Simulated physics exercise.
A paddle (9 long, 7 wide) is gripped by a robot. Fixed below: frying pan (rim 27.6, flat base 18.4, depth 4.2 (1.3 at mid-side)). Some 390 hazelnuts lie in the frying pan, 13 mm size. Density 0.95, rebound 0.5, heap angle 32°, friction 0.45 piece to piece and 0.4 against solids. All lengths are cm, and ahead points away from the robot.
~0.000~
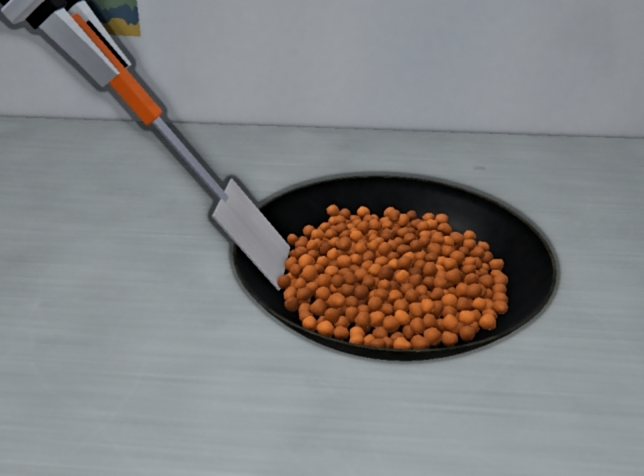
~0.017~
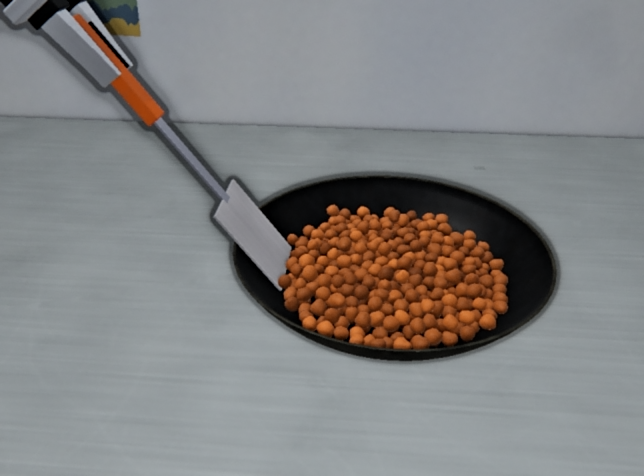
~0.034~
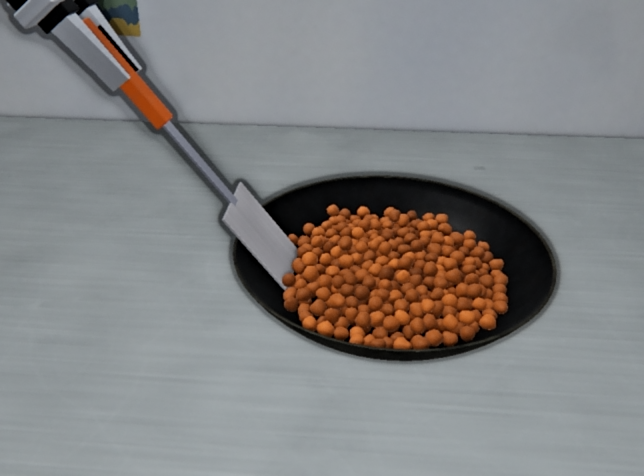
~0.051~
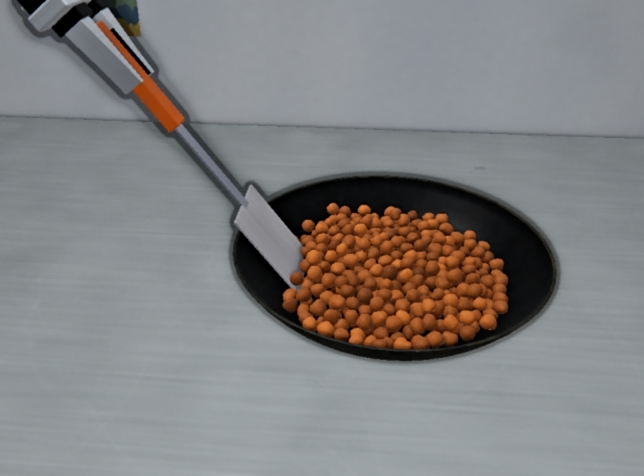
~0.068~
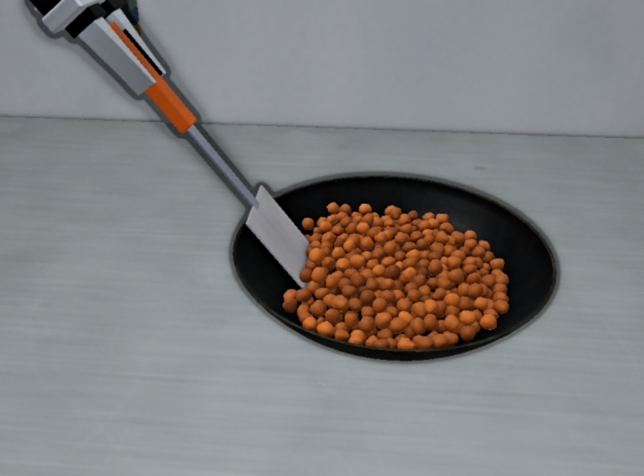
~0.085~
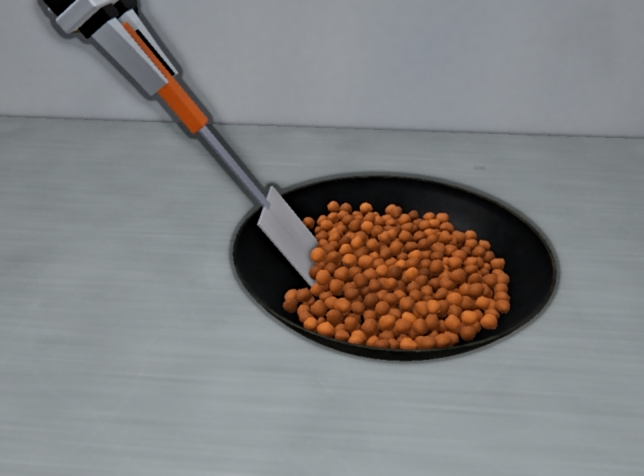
The video shows a robot gripper holding a flat paddle with an orange section at the left side of a black frying pan full of round brown nuts. The paddle moves slightly rightward into the nuts, nudging a few near its edge.
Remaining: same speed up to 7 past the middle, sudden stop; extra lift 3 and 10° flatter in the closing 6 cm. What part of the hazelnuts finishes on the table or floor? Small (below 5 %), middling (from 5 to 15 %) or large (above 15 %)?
On the table or floor the share is small, below 5 %.
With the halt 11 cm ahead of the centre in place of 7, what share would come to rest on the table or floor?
It would be near 25 per cent.
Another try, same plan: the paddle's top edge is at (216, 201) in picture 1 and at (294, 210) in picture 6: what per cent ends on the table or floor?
About 15 per cent.
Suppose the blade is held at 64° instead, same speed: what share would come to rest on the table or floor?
Then about 0 per cent.
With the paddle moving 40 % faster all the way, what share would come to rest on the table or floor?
Then about 5 per cent.
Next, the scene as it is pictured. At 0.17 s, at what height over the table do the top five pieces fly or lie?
Roughly 5 cm.
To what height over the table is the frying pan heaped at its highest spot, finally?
Some 5.5 cm.
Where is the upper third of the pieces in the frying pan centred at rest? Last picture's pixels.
Near (488, 260).
After 0.17 s, sloping 54°, highest piece 5 above the table; 387 in the frying pan.
After 0.25 s, sloping 50°, highest piece 6 above the table; 387 in the frying pan.
After 0.49 s, sloping 44°, highest piece 6 above the table; 385 in the frying pan, 2 on the table or floor.
After 1.54 s, sloping 44°, highest piece 5 above the table; 384 in the frying pan, 3 on the table or floor.
In the end, 384 in the frying pan, 3 on the table or floor. That is 1 % on the table or floor.
